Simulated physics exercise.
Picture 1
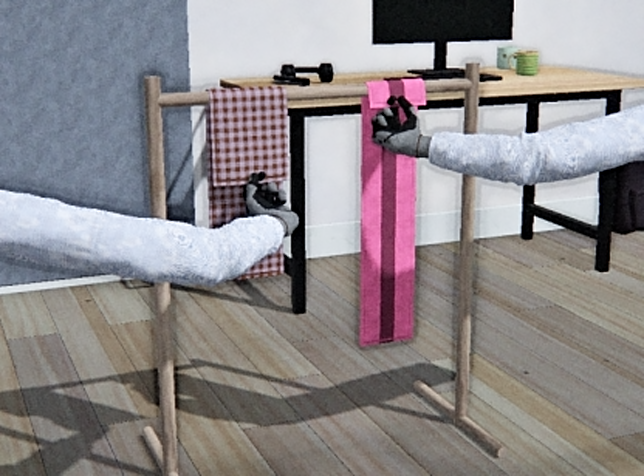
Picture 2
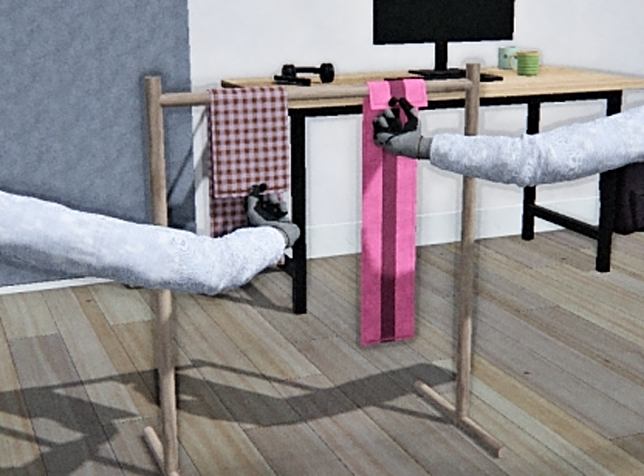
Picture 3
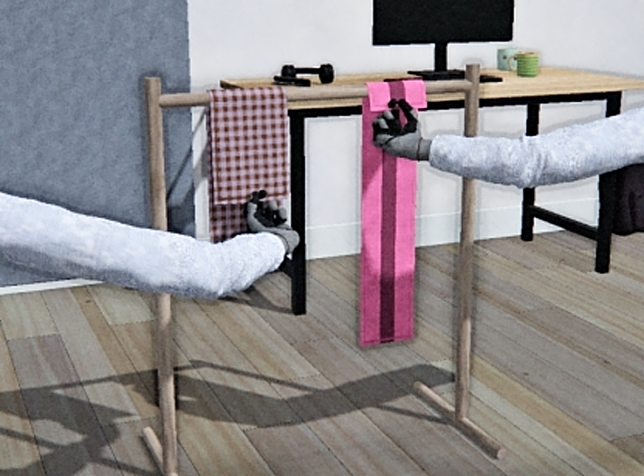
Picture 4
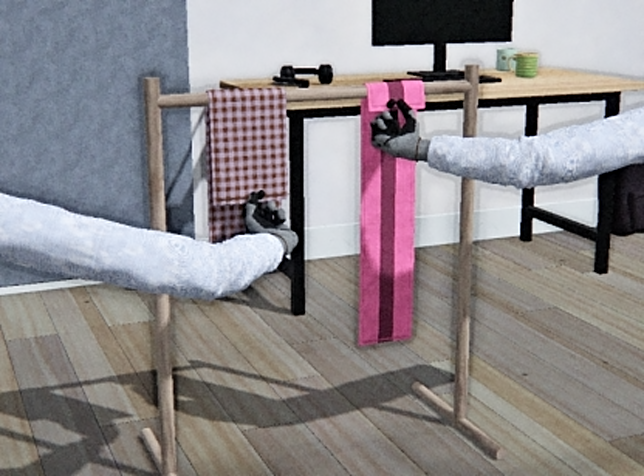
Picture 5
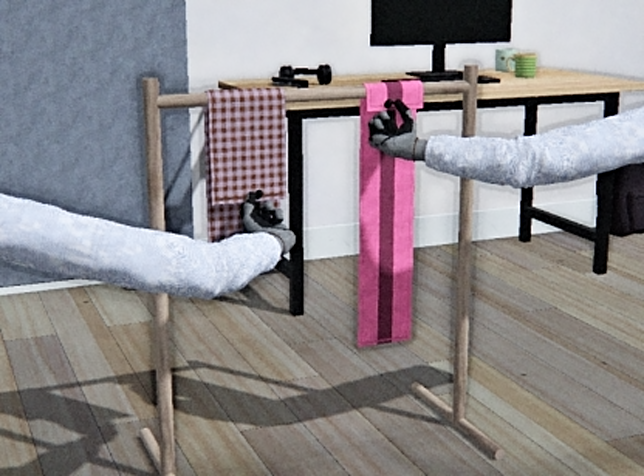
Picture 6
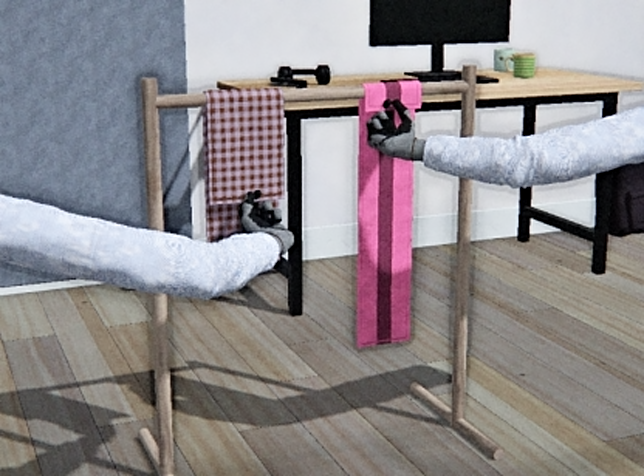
At first, a gloved hand at left is by a brown checked scarf and another at right is by a pink hand towel, both draped over a wooden bar. The left hand lowers slightly as the scarf's front layer slides down a little, then everything stays nearly still, the towel's front flap remaining short.
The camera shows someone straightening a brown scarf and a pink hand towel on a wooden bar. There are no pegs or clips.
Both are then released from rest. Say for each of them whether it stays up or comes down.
As I see it, the brown scarf stays up, the pink hand towel comes down.
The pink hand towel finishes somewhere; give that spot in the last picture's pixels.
I'd put it close to (383, 435).
Then, 0.34 s later than the last view, scarf at rest on the rail; hand towel clear of the rail and dropping near (384, 275).
Then, 0.58 s later than the last view, scarf at rest on the rail; hand towel in a heap on the floor near (383, 432).
Then, 1.24 s later than the last view, scarf at rest on the rail; hand towel in a heap on the floor near (383, 435).
Finally, scarf at rest on the rail; hand towel in a heap on the floor near (383, 435). The brown scarf keeps its place and the pink hand towel slides off.
